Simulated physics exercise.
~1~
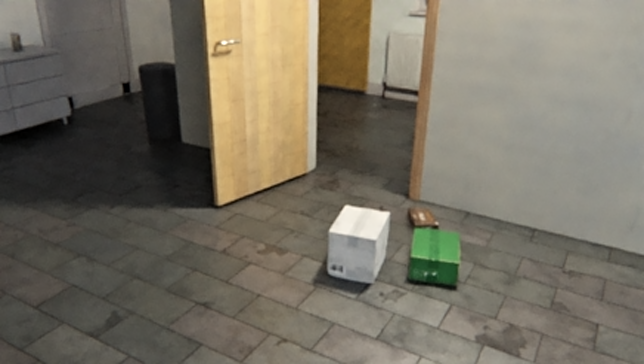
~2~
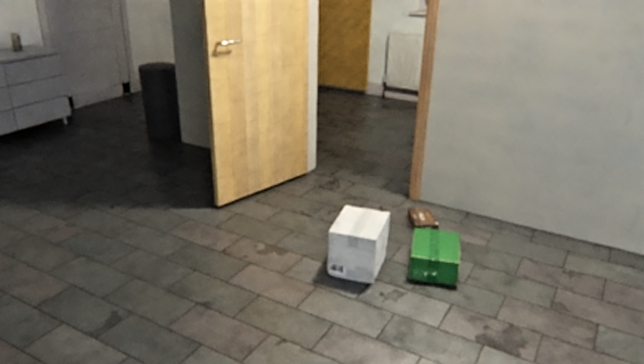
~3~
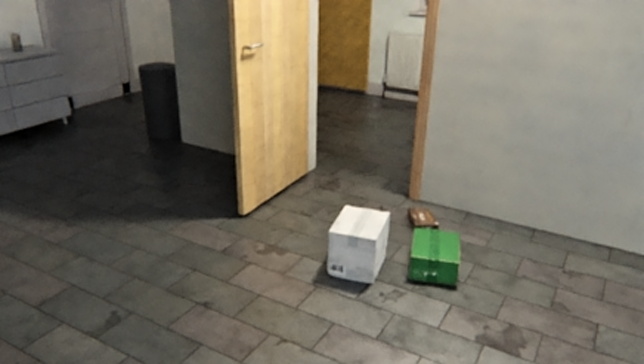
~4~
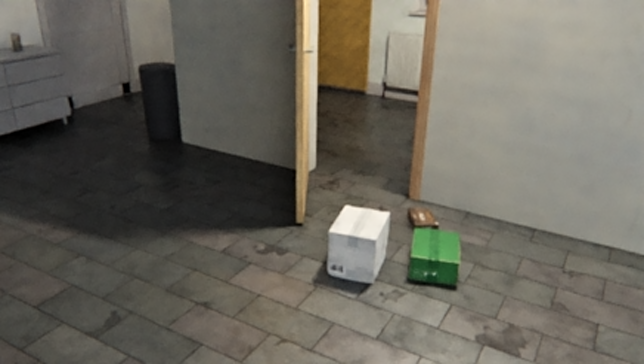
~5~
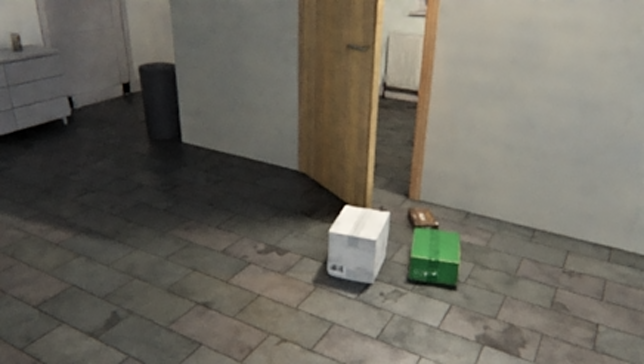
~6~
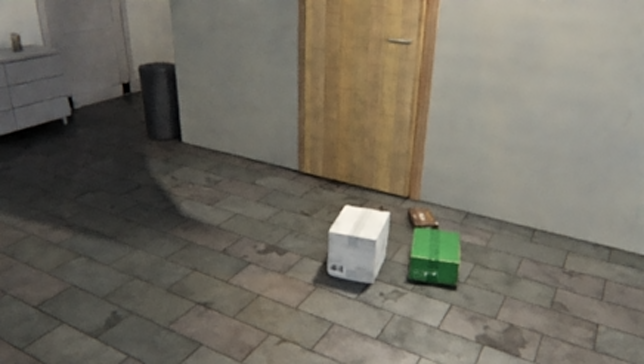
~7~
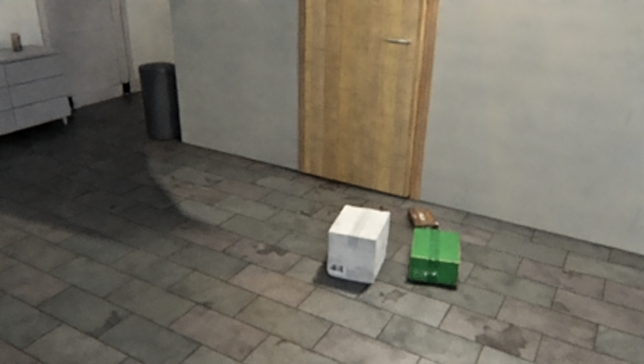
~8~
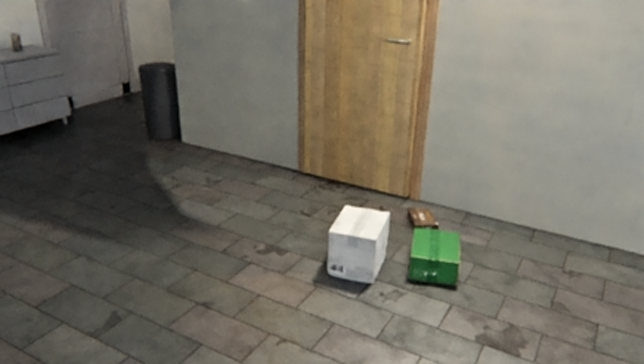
At first, a wooden door stands wide open in a grey room with a dark tiled floor, while a white box, a green parcel and a small brown packet rest on the floor near the doorway. The door then starts to swing to the right, turning until only its narrow edge shows. It keeps swinging behind the white box, passing clear of all three items and covering more of the doorway. Finally, the door settles shut in its frame, and the box, parcel and packet remain where they were.
